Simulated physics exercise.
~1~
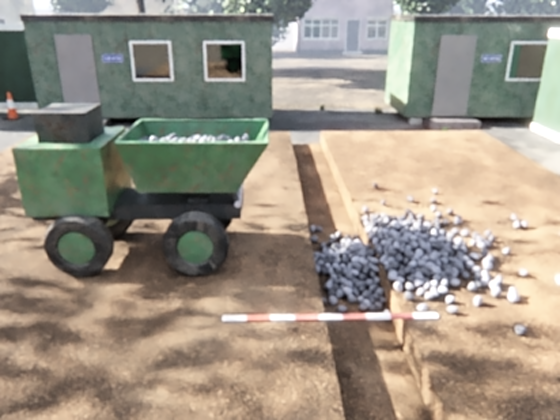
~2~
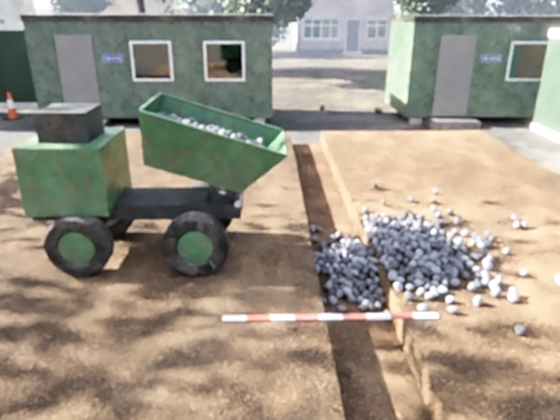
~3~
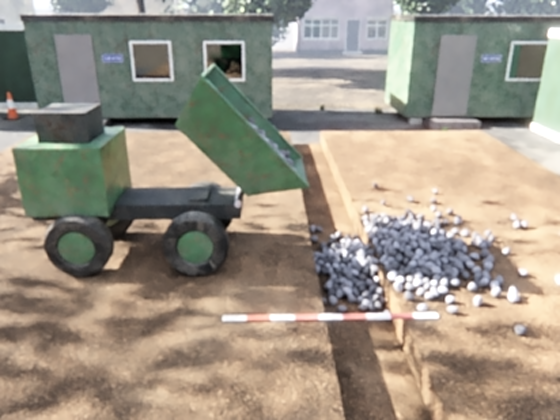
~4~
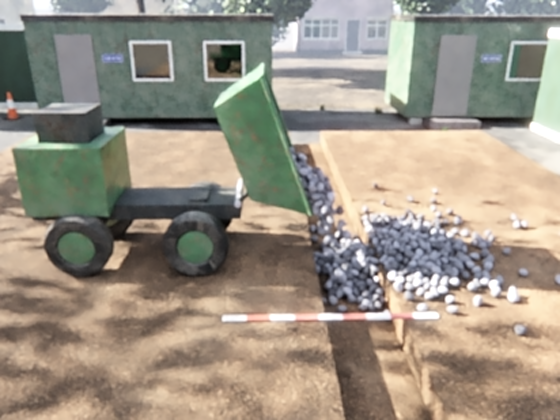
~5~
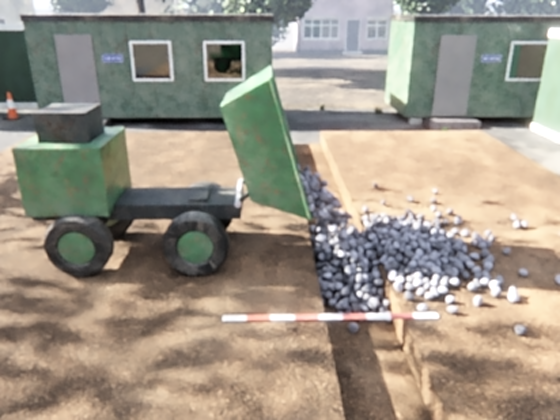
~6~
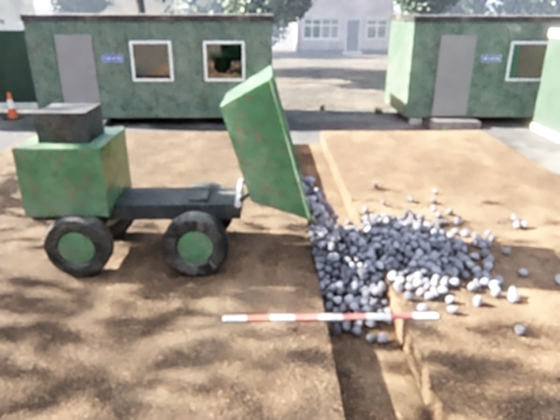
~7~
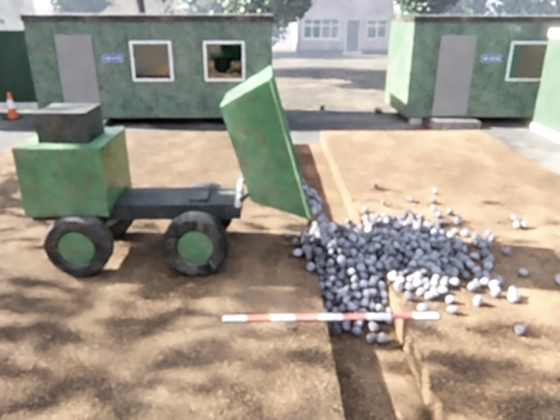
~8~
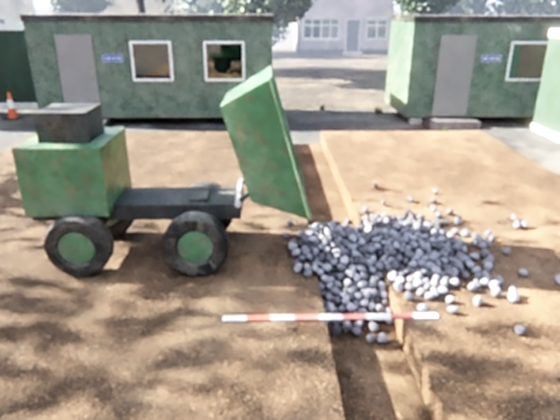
A green dumper tipped its skip steeply to the right and poured a load of grey cobbles into the trench beside an earlier heap, until the skip stood empty and raised and the stones filled part of the trench, with a few spilled on the near edge.
